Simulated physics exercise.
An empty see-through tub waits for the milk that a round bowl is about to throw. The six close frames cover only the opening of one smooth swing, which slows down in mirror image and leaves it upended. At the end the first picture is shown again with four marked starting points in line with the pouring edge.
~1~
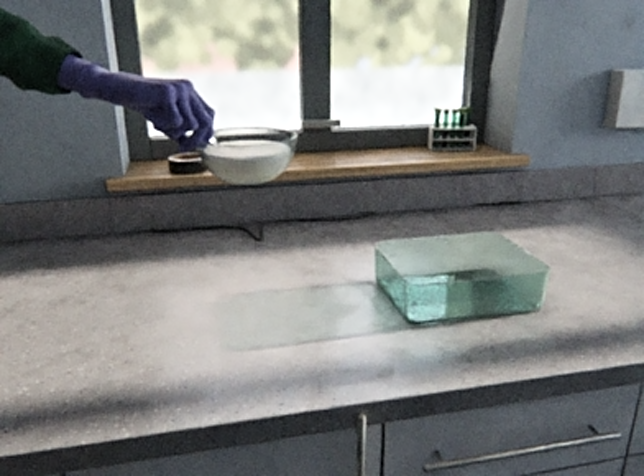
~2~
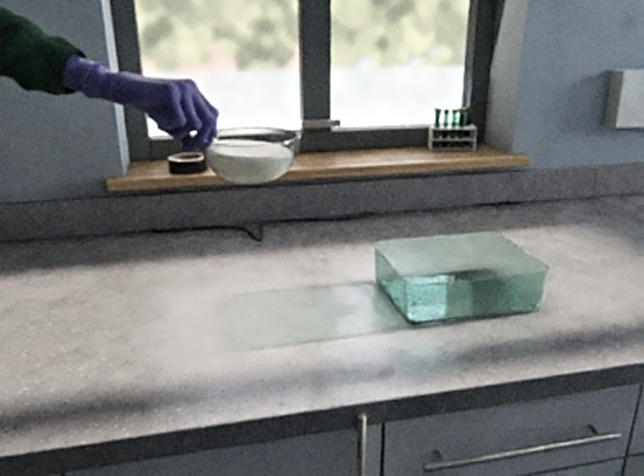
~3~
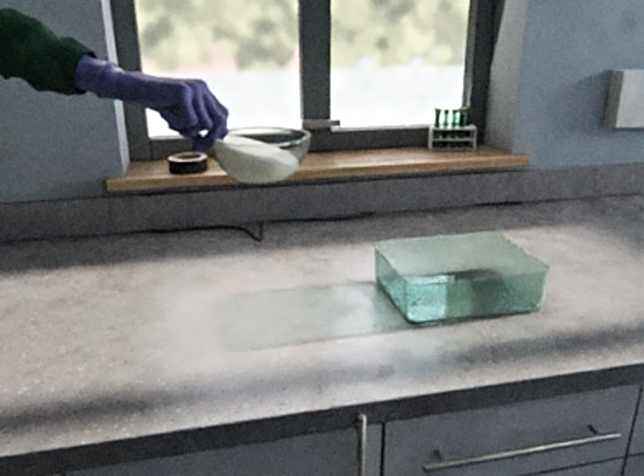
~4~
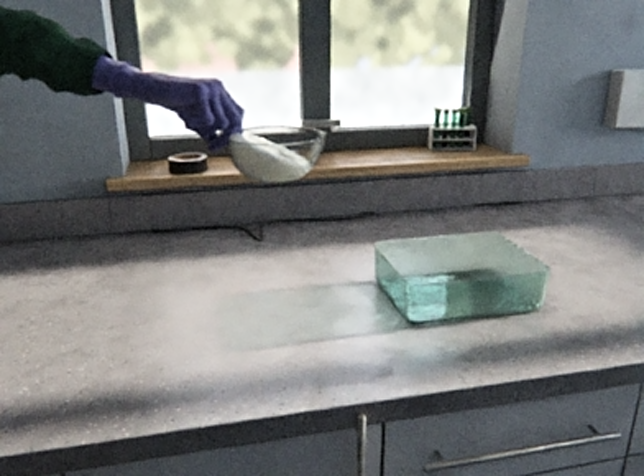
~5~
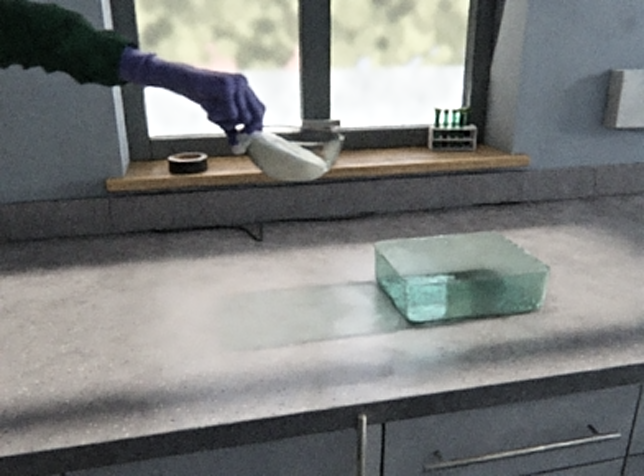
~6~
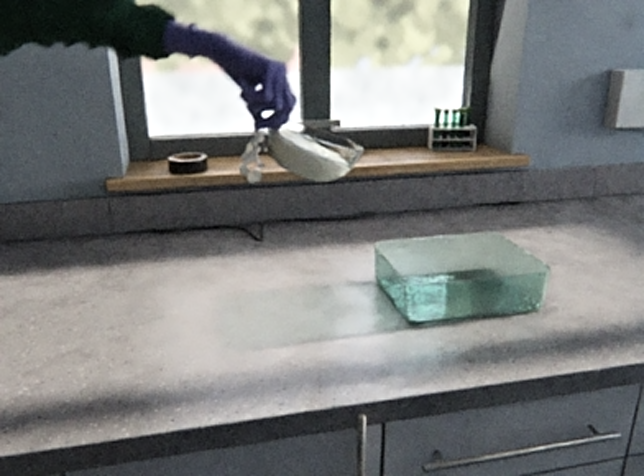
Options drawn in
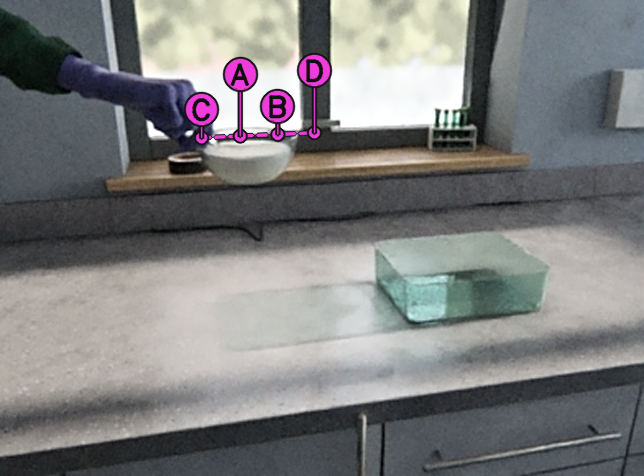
A grey laboratory worktop beneath a window with a wooden sill is seen from slightly above by a still camera. A purple-gloved hand in a dark green sleeve holds a clear round bowl of white milk at left, with an empty, see-through greenish tub at right. The hand carries the bowl rightward, the milk surges up its left side and over the rim, and the bowl tilts rightward as milk trails below the glove.
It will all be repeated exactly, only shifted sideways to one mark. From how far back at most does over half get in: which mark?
It is A.
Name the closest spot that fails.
Here it is spot C.
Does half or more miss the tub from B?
No, that is safe.
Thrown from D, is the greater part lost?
No, not at all.
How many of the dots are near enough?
Three of them.
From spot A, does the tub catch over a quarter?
Yes.
On the marked copy, A at (240, 136); B at (277, 134); C at (201, 137); D at (314, 132).
If A is chosen, about 61 % lands in the tub, 22 % falls short and 16 % goes beside or beyond.
If B is chosen, about 68 % lands in the tub, 10 % falls short and 22 % goes beside or beyond.
If C is chosen, about 31 % lands in the tub, 62 % falls short and 7 % goes beside or beyond.
If D is chosen, about 65 % lands in the tub, 12 % falls short and 23 % goes beside or beyond.
